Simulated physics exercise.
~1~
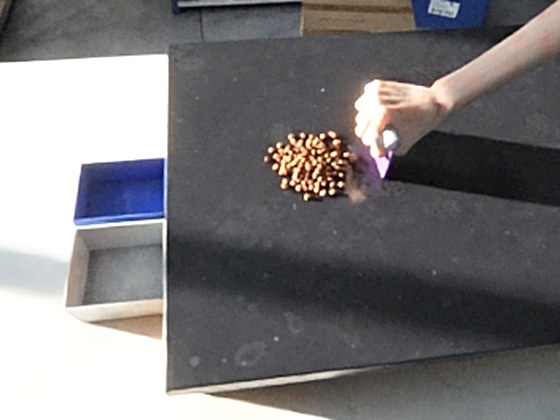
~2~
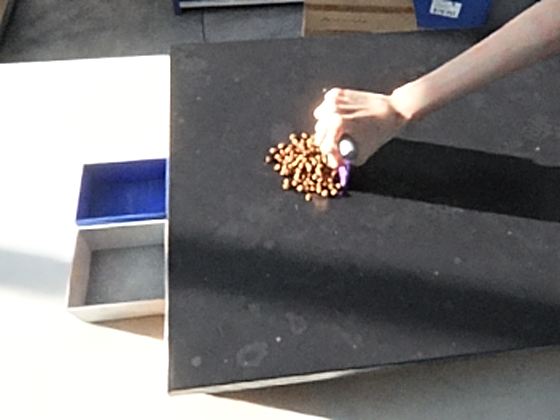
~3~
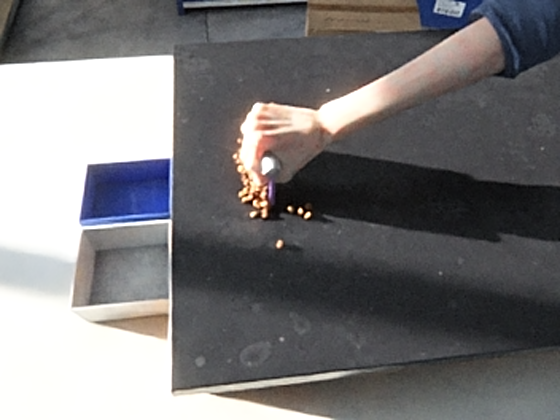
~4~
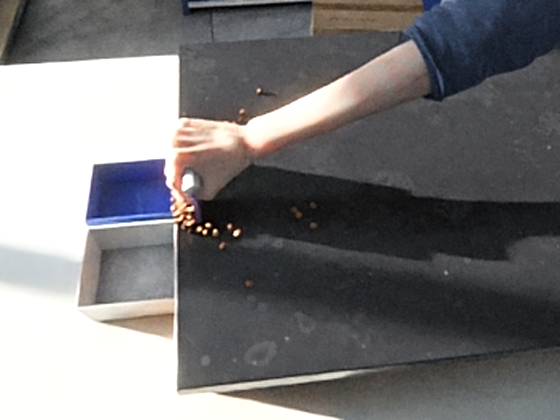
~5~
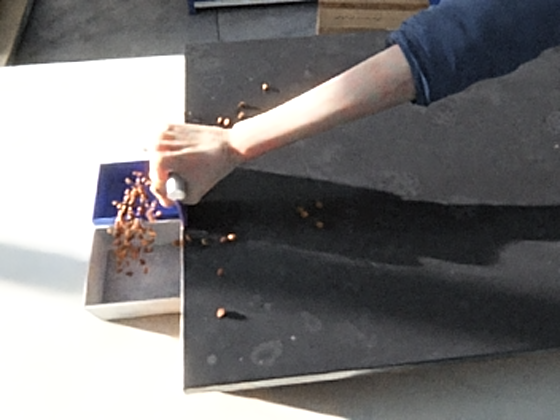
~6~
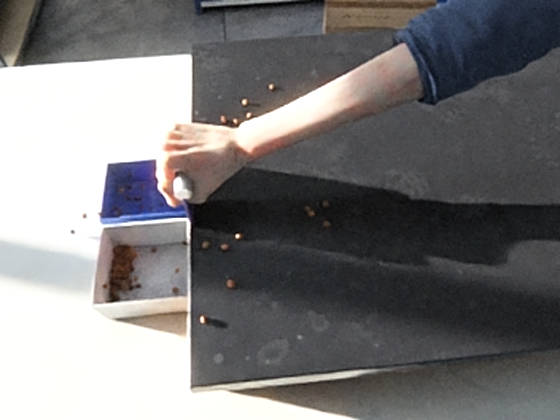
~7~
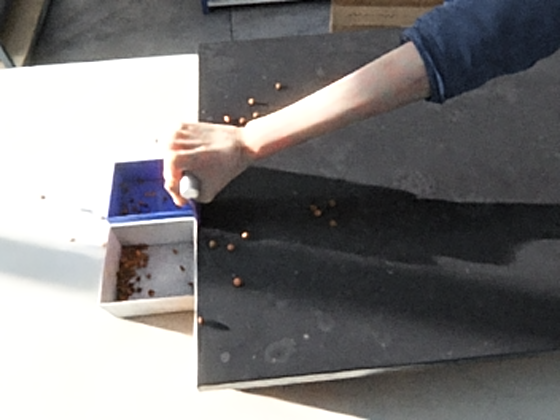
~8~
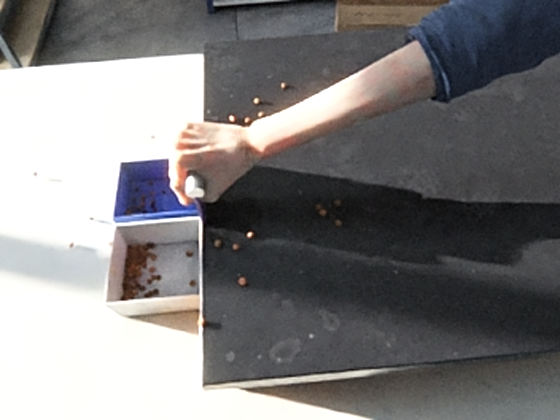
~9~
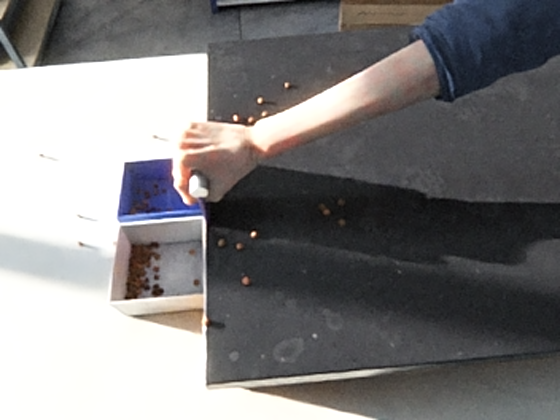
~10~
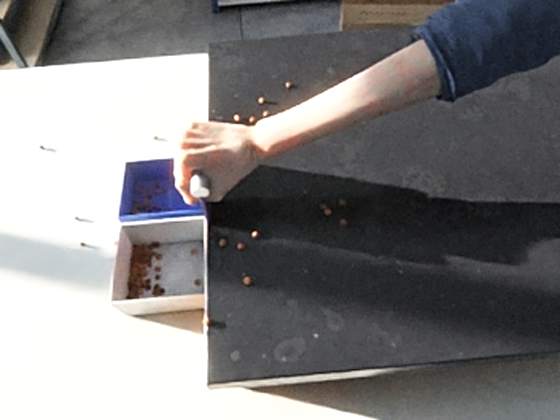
A hand holding a scraper swept a pile of brown kibble left across a dark tabletop and over its edge, where most bits dropped into the white and blue tins, while some landed outside them and others stayed scattered on top.
